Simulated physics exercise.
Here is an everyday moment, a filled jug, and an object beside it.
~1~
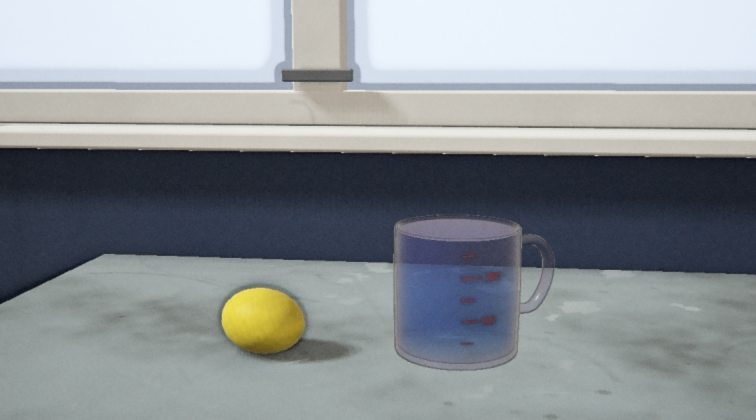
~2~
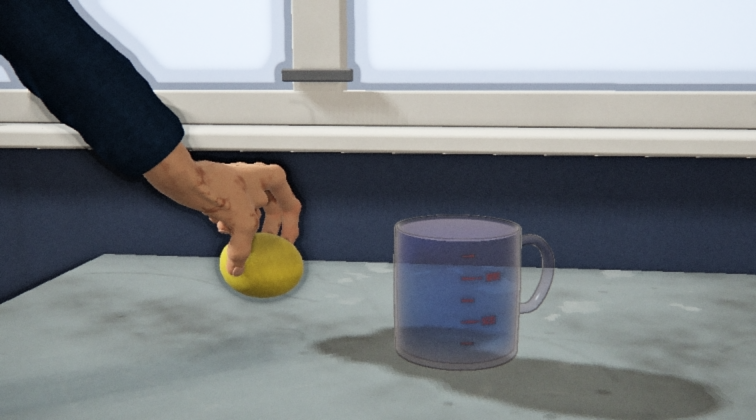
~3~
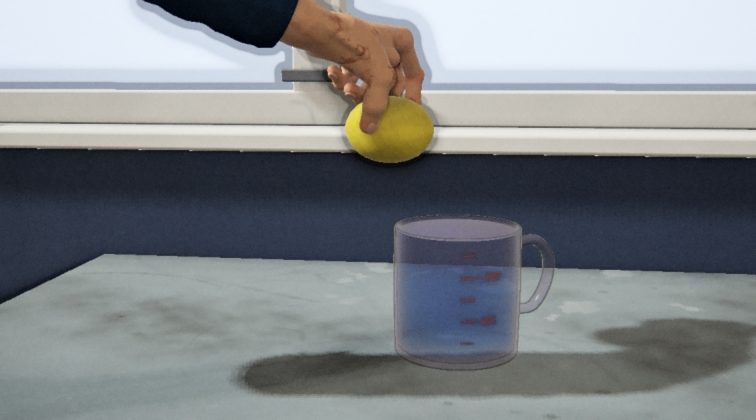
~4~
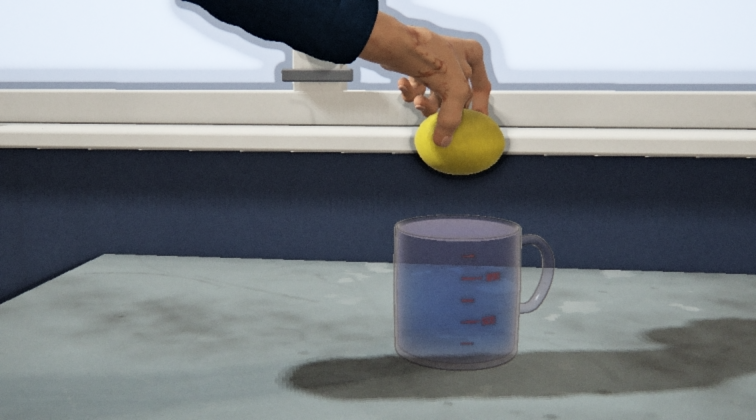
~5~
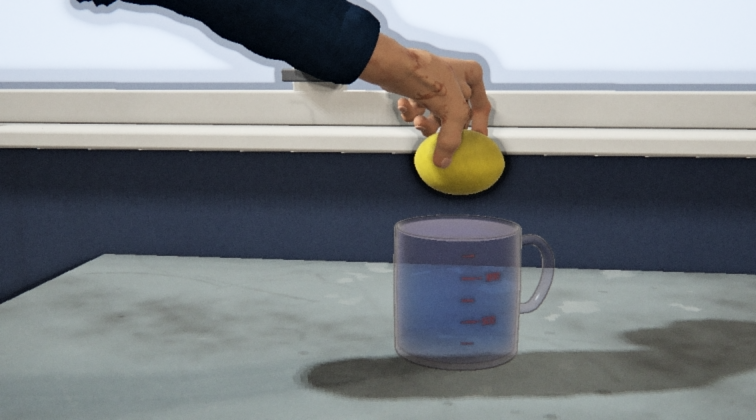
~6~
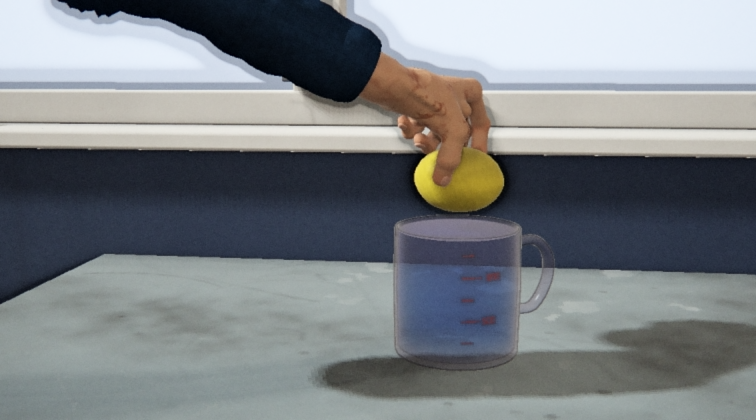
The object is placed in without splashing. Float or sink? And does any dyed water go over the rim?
In order: Thing: It's going to keep from going down. Jug: It's going to slop over the edge.
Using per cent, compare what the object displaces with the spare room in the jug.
It comes out near 390 %.
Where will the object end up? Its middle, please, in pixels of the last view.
(457, 246), give or take.
Shortly, the lemon enters the dyed water; the jug is full to the brim; the top is wet.
Then, the lemon comes up again; the jug is full to the brim; the top is wet.
At the finish, the lemon bobs at the top; the jug is full to the brim; the top is wet.
